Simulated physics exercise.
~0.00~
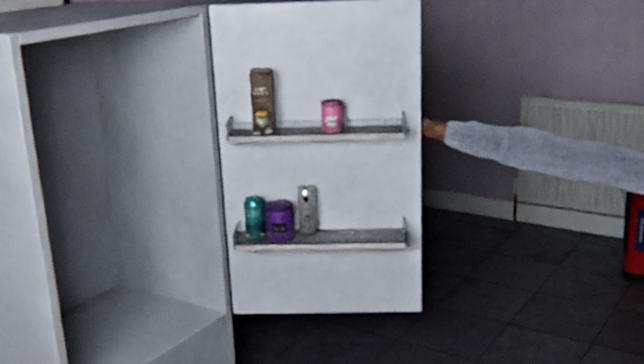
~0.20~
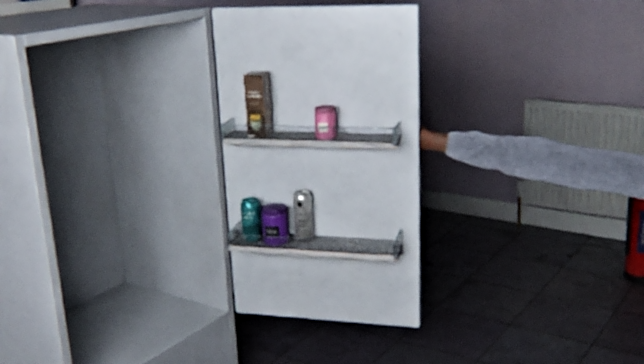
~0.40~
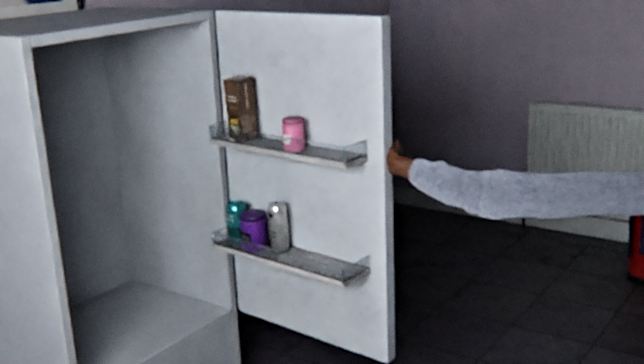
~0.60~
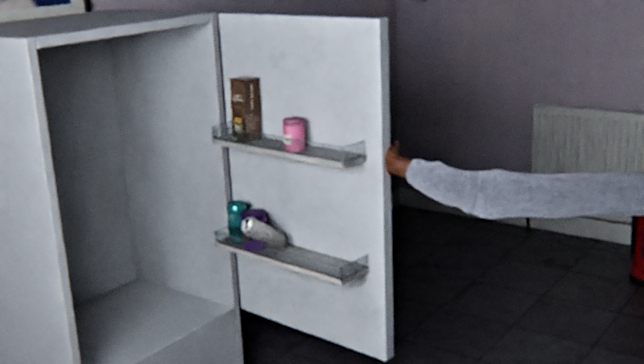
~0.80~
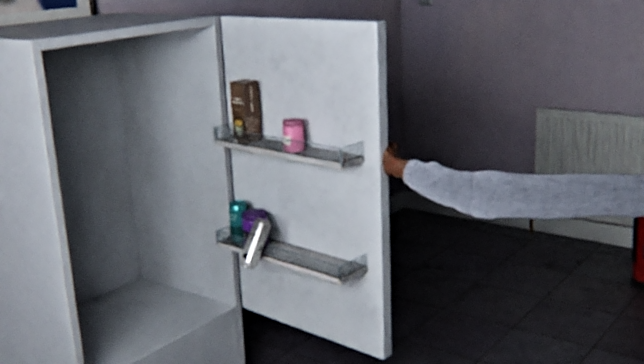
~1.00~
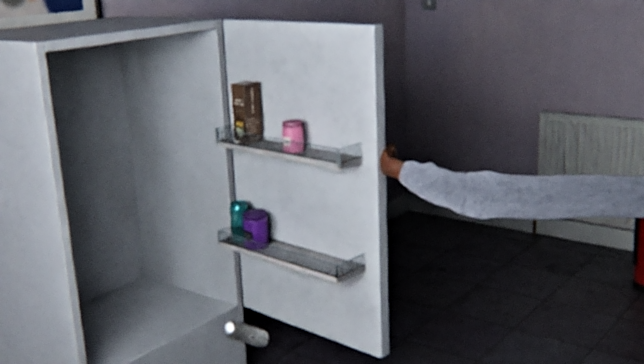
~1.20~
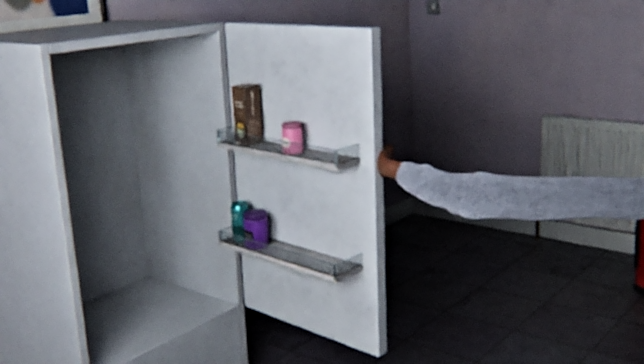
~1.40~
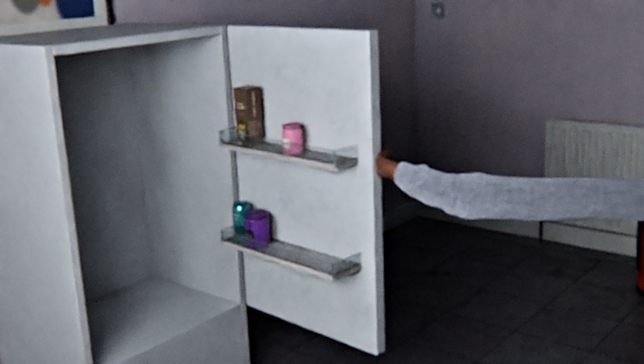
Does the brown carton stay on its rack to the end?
Yes, the brown carton is still standing upright behind the rail of the upper rack, next to the pink jar.
